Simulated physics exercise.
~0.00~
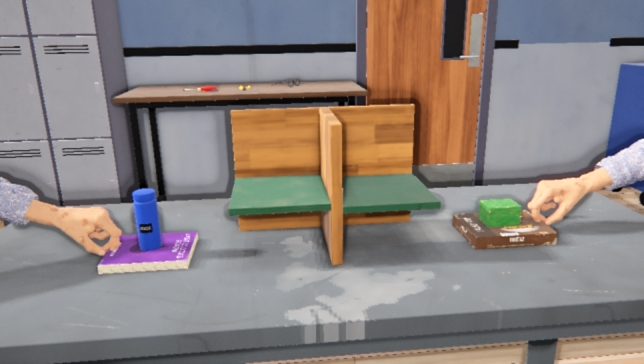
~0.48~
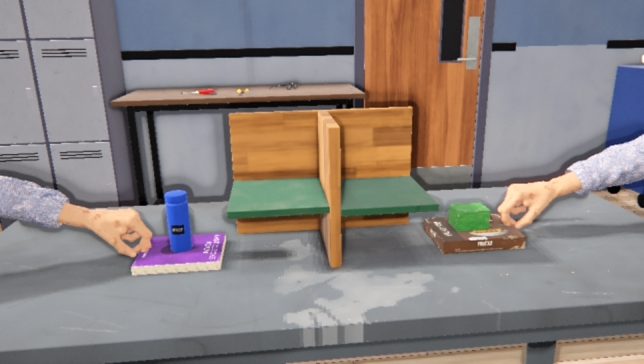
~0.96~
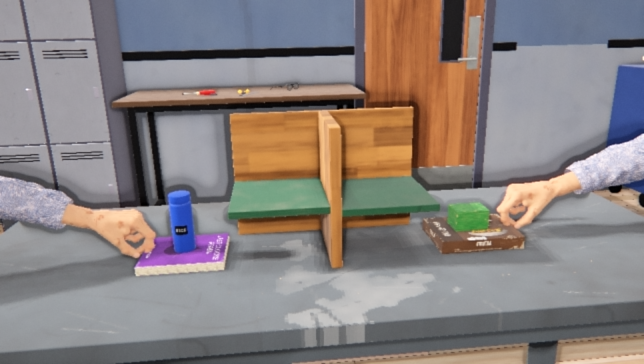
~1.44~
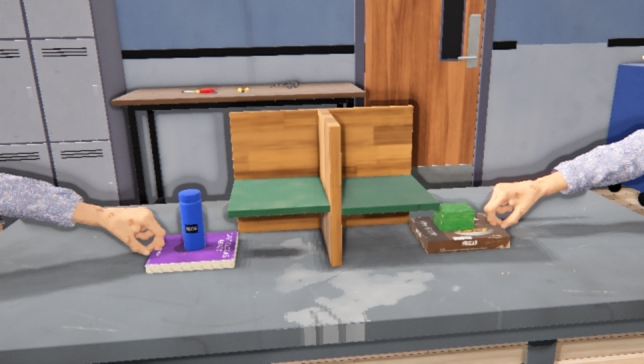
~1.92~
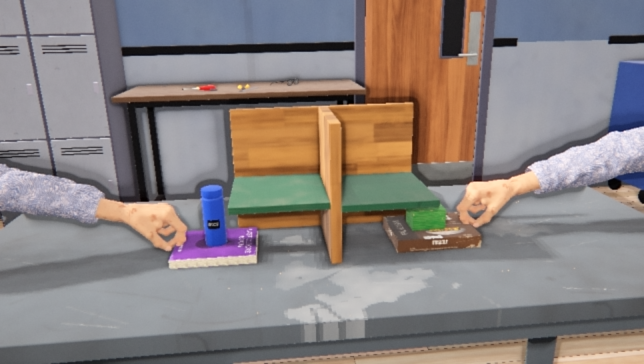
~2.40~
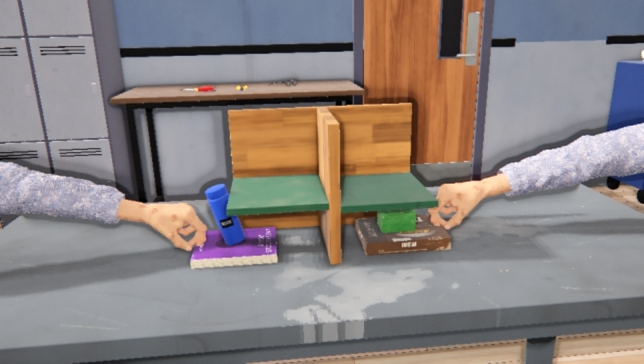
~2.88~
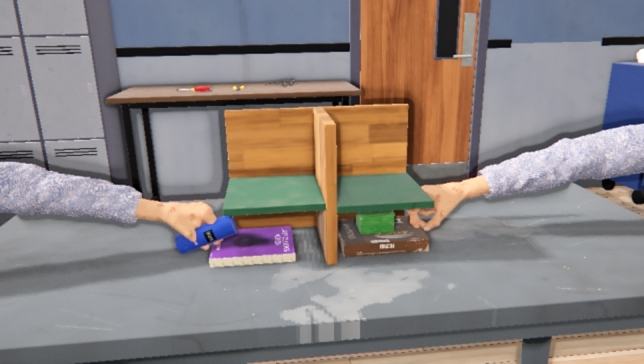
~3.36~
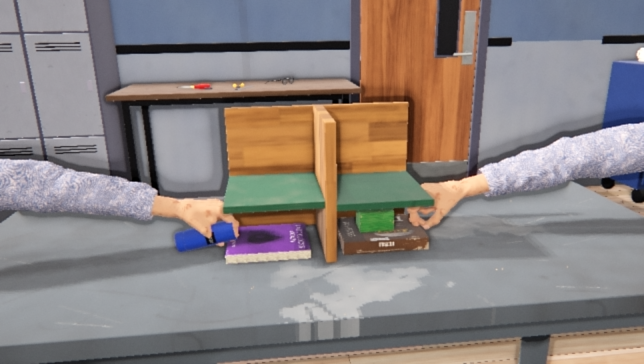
Two hands slide books under a green shelf; the green block fits, but the blue bottle topples.
